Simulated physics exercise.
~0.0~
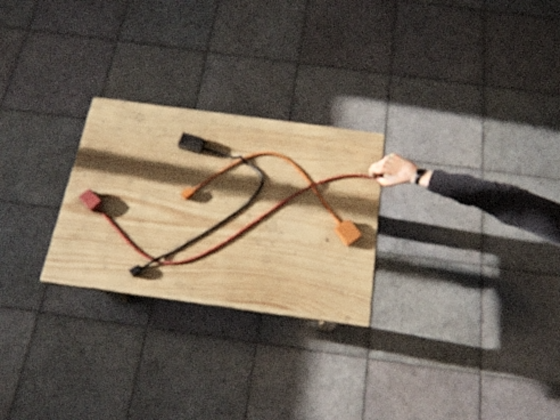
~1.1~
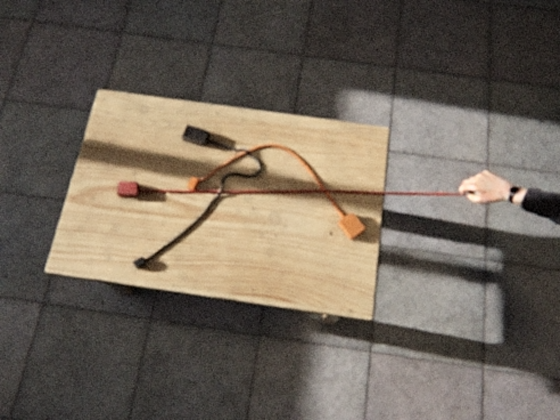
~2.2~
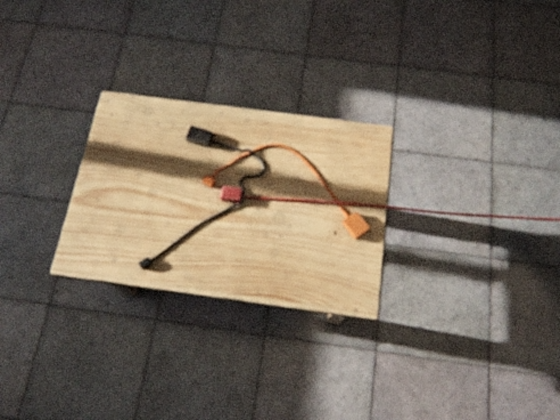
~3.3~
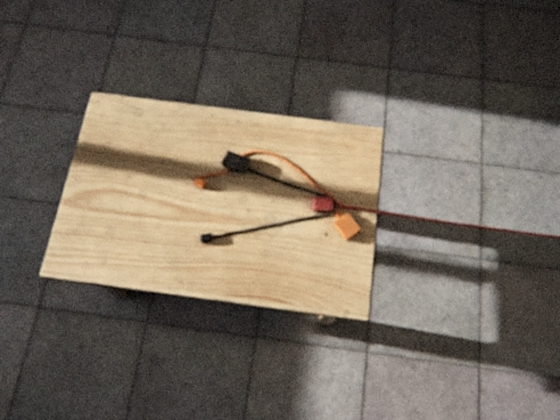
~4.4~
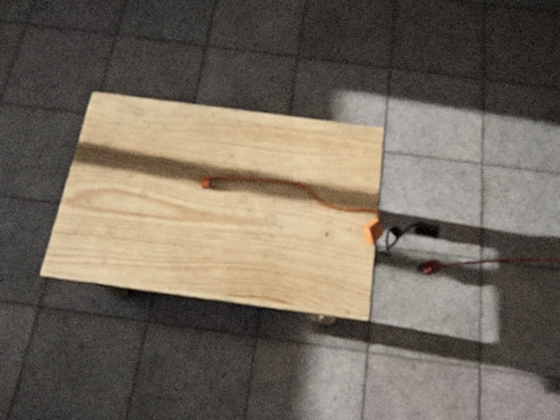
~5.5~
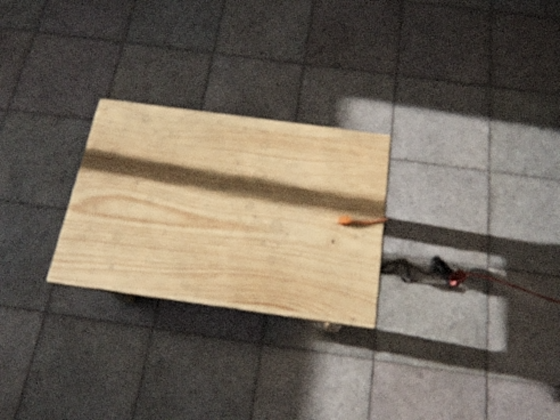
A hand pulls a red lead to the right across a wooden table strewn with red, black and orange leads, dragging its red charger along; the black lead follows it over the right edge, and the orange lead slides after them until only its plug end remains on top.
